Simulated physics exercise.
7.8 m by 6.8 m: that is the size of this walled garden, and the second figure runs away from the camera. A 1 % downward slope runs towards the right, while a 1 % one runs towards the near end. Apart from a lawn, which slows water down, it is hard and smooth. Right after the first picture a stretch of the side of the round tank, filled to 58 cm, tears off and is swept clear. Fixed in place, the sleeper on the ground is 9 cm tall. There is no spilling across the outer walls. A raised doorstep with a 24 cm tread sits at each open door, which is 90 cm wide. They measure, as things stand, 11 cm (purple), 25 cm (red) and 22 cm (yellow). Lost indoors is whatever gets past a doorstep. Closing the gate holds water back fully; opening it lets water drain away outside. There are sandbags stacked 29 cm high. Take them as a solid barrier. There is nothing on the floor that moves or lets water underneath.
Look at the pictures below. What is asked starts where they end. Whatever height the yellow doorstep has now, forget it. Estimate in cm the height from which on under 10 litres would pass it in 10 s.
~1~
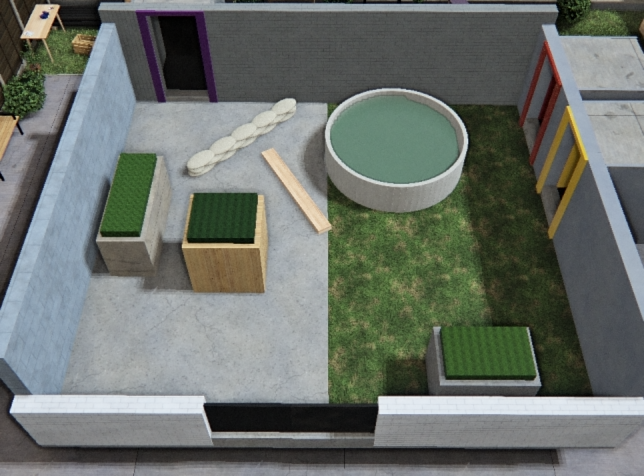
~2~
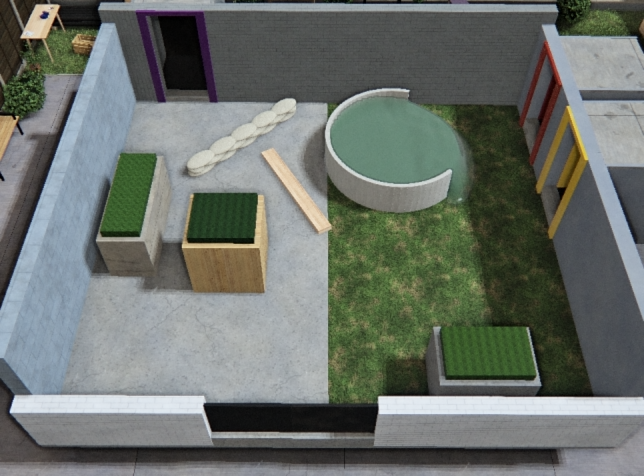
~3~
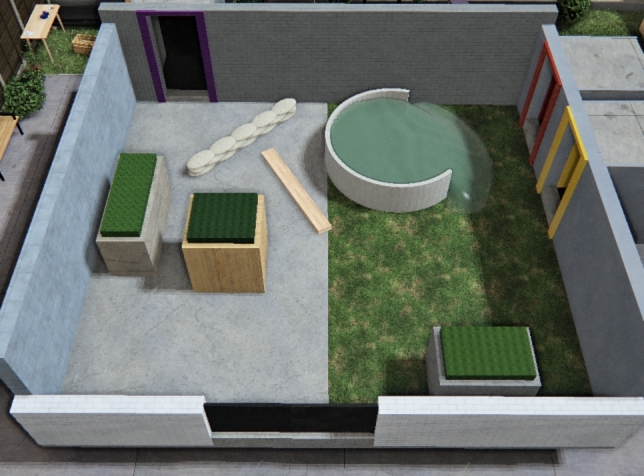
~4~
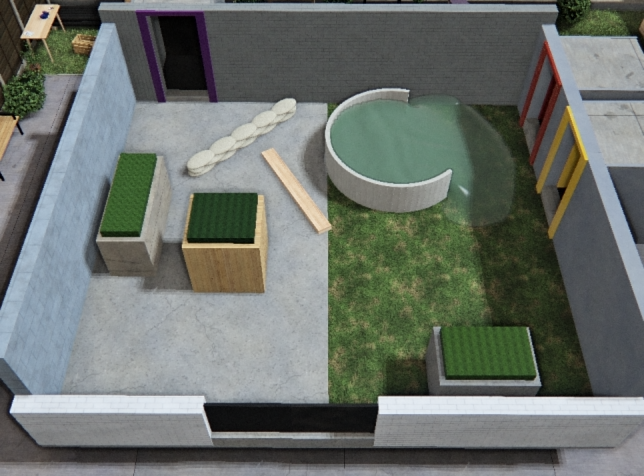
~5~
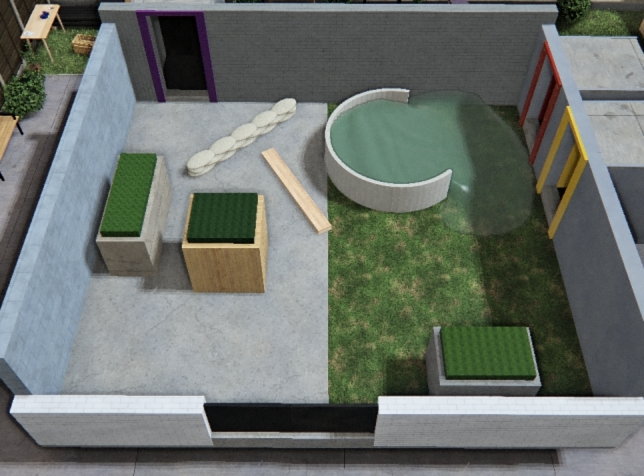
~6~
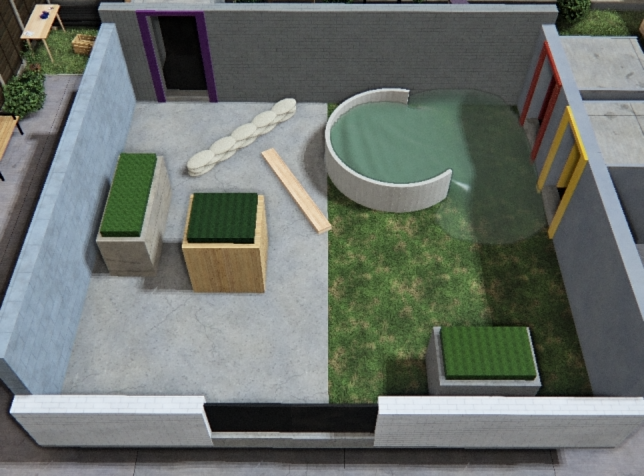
I would say 23 cm.
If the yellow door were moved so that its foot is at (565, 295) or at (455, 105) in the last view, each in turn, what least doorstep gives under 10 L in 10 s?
Minimums: About 13.0 cm and 30 cm.
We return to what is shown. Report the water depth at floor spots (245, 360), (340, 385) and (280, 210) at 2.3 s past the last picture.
Depth: About 0, 0, 0 cm.
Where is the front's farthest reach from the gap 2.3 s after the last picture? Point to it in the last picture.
Lab note: Front tip approx. (592, 400).
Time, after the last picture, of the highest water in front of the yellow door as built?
The level tops out near 1.6 seconds.
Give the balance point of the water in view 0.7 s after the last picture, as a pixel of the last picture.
(440, 158).
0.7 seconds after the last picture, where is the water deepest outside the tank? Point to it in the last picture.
Near pixel (498, 109).
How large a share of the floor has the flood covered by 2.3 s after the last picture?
About 30 per cent.
Then, 0.7 s after the last picture water covers 15 % of the floor, deepest (48 cm) near (498, 109); 25 cm at the yellow door, 2 litres in over its 22 cm doorstep.
Then, 2.3 s after the last picture water covers 30 % of the floor, deepest (29 cm) near (524, 140); 21 cm at the yellow door, 14 litres in over its 22 cm doorstep.
Then, 9.3 s after the last picture water covers 75 % of the floor, deepest (14 cm) near (598, 424); 11 cm at the yellow door, 15 litres in over its 22 cm doorstep.
At the yellow door as built, the water peaked near 26 cm, 1.5 s after the last picture.
With a doorstep of 20 cm, 26 litres would have come in within the 10 s; with 26.5 cm, 3 litres. So under 10 litres takes about 23 cm.
